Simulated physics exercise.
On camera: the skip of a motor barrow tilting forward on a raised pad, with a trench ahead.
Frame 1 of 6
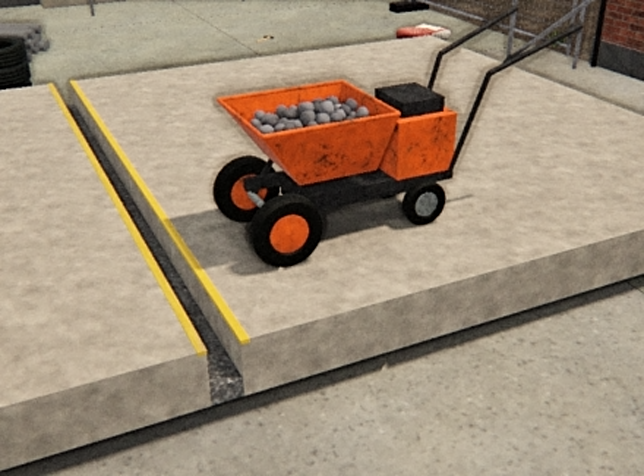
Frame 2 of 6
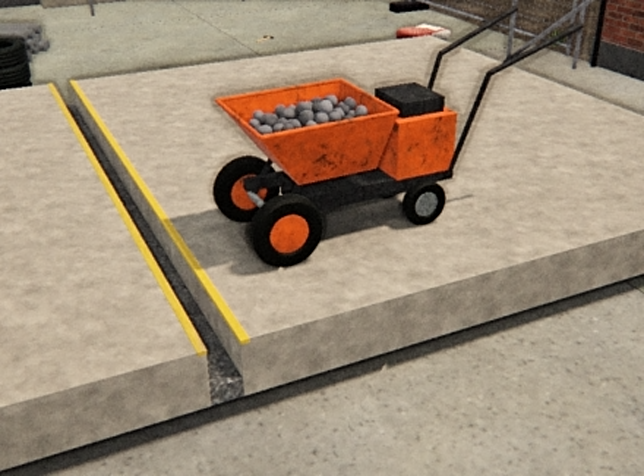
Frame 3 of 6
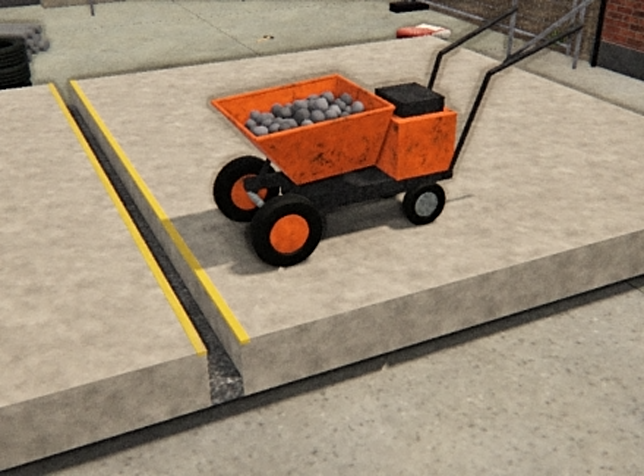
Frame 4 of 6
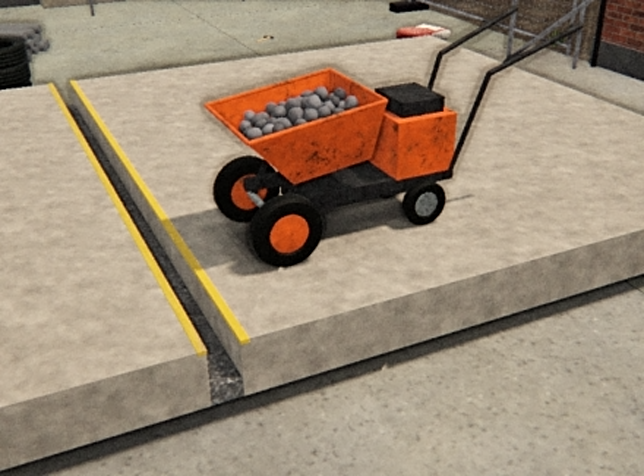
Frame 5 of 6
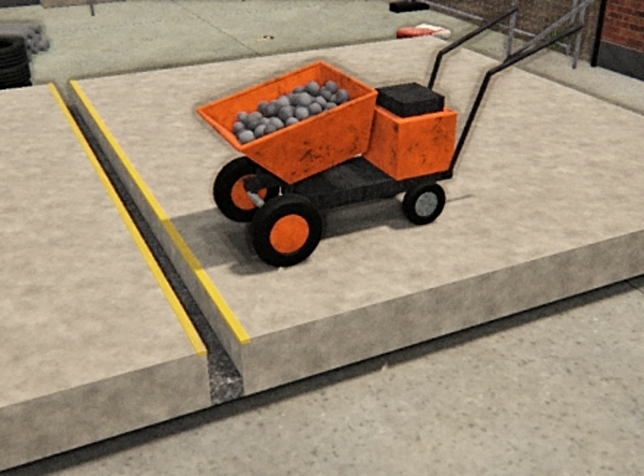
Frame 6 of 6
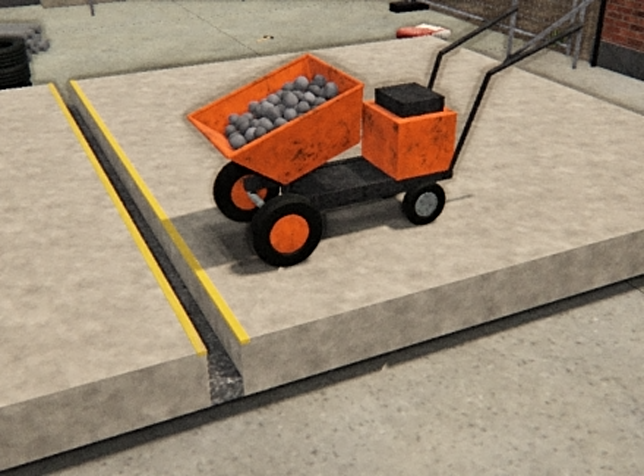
An orange motor barrow with black wheels, orange hubs and long dark handles at the right stands on a raised concrete pad outdoors, seen from above and to one side. Its skip holds round grey cobbles, and a narrow trench edged with yellow lines lies to the left. The skip tilts slowly forward to the left, its rear rising, while the barrow and camera stay still.
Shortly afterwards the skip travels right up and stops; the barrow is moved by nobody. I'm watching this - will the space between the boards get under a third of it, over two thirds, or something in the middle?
My guess is the trench keeps shy of one third of it.
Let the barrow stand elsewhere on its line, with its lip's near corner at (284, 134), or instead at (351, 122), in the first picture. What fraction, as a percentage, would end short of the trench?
Try 1: 0 %. Try 2: 50 %.
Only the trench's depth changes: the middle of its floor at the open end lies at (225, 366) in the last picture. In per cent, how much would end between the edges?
It works out to some 20 percent.
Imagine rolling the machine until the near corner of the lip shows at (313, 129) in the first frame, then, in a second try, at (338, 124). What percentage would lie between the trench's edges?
50 % and 40 %.
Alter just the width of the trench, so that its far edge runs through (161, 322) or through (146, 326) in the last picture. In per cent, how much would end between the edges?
In order: Some 60 per cent, then some 70 per cent.
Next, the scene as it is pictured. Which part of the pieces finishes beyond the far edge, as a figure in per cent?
Roughly 75 per cent of the load.
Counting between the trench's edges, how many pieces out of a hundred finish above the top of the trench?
Roughly 0 in a hundred.
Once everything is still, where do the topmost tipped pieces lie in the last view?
The peak rests near (138, 260).
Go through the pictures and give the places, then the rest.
Lip of the skip (262, 137), level; top of the load (323, 119), round cobbles; first edge of the trench (223, 306); far edge (182, 316), the trench under half as wide as the skip, and about as deep as wide, in the first frame.
Lip of the skip (261, 138), level; top of the load (321, 118), in the second frame.
Lip of the skip (256, 140), tipped barely; top of the load (317, 117), in the third frame.
Lip of the skip (248, 144), tipped a little; top of the load (328, 108), in the fourth frame.
Lip of the skip (239, 150), tipped a little; top of the load (319, 103), in the fifth frame.
Lip of the skip (229, 157), tipped clearly; top of the load (316, 105); first edge of the trench (223, 306); far edge (182, 316), in the sixth frame.
Just after the last frame, skip tipped steeply; every one in the skip.
A moment on, skip tipped right over; roughly two thirds in the skip; just a few in or heaped over the trench; roughly a quarter beyond it; just a few falling.
Further on, skip tipped right over; about a tenth in the skip; about a tenth in or heaped over the trench; the larger part beyond it.
When it is over, skip tipped right over; just a few in the skip; roughly a quarter in or heaped over the trench; the larger part beyond it.
